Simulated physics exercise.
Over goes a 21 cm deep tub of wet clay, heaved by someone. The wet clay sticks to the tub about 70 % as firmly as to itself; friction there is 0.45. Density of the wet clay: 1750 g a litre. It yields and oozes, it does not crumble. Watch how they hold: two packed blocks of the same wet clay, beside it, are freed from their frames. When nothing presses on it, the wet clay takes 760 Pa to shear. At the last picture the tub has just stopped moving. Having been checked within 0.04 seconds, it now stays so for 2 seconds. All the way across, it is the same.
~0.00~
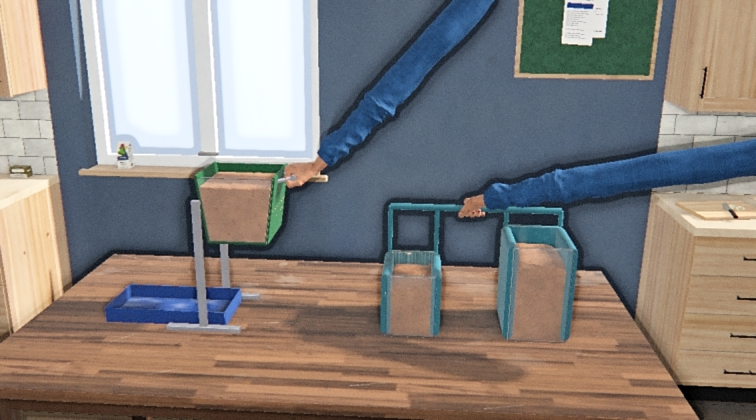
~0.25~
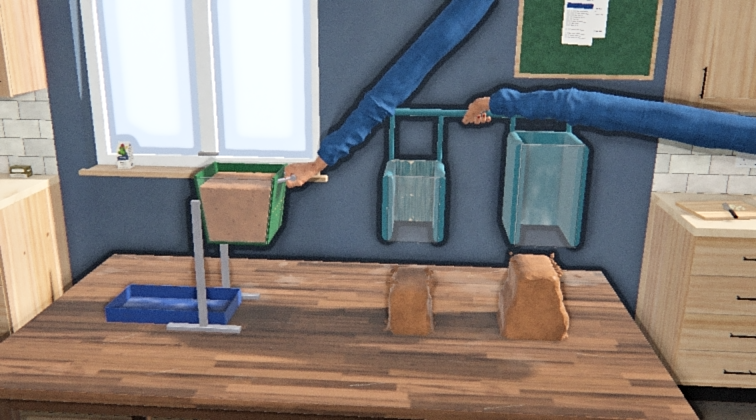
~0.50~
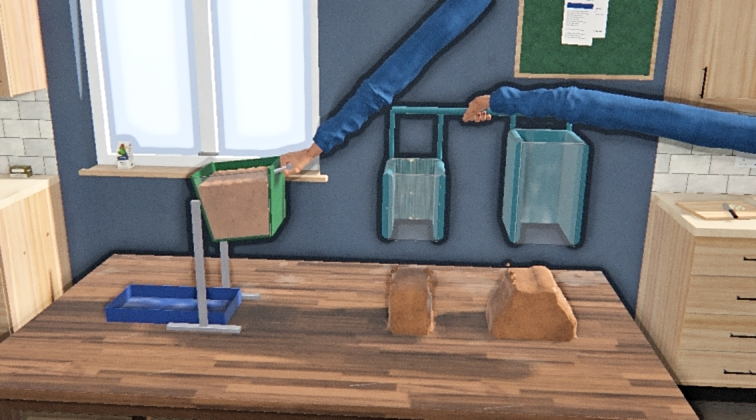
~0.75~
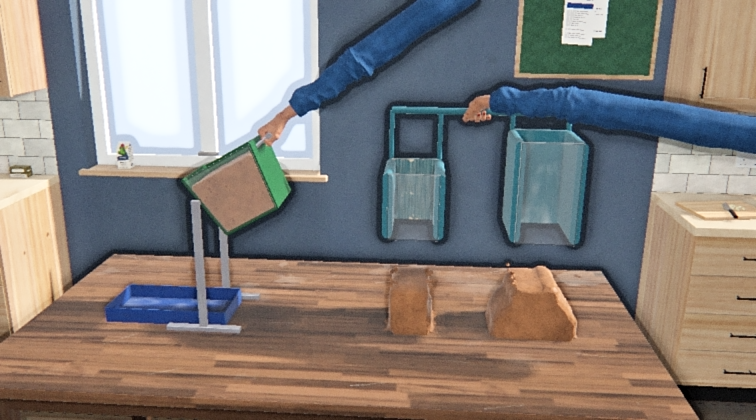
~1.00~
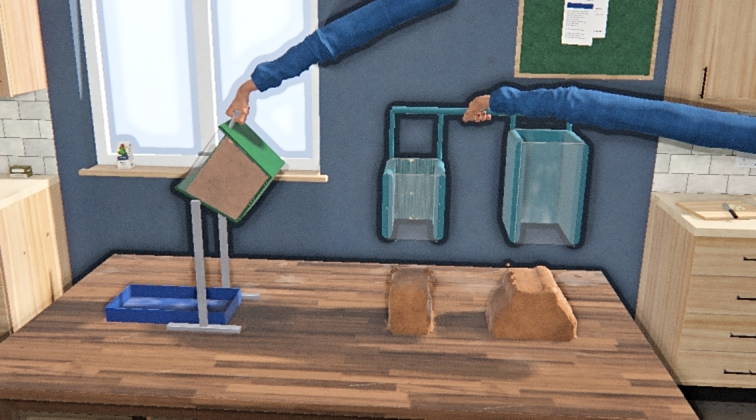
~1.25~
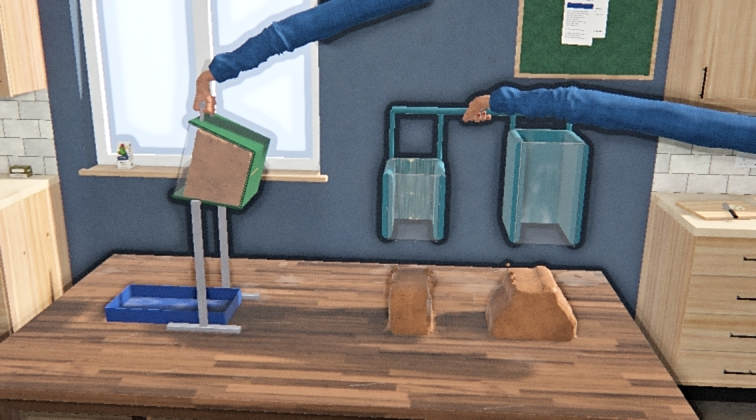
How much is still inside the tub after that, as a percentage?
Close to 100 % is still inside the tub.
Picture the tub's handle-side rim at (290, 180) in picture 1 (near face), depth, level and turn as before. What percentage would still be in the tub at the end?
Close to 90 per cent would still be in the tub.
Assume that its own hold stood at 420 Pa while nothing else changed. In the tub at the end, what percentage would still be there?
I'd expect about 75 percent.
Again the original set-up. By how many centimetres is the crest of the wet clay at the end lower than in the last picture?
0 cm or so.
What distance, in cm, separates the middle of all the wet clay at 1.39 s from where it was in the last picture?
The shift is near 0 cm.
After 1.39 s, the tub is at 74 degrees and holds 100 %.
After 1.56 s, the tub is at 74 degrees and holds 100 %.
After 1.73 s, the tub is at 74 degrees and holds 100 %.
After 1.90 s, the tub is at 74 degrees and holds 100 %.
After 3.25 s, at the end, the tub is at 74 degrees and holds 100 %.
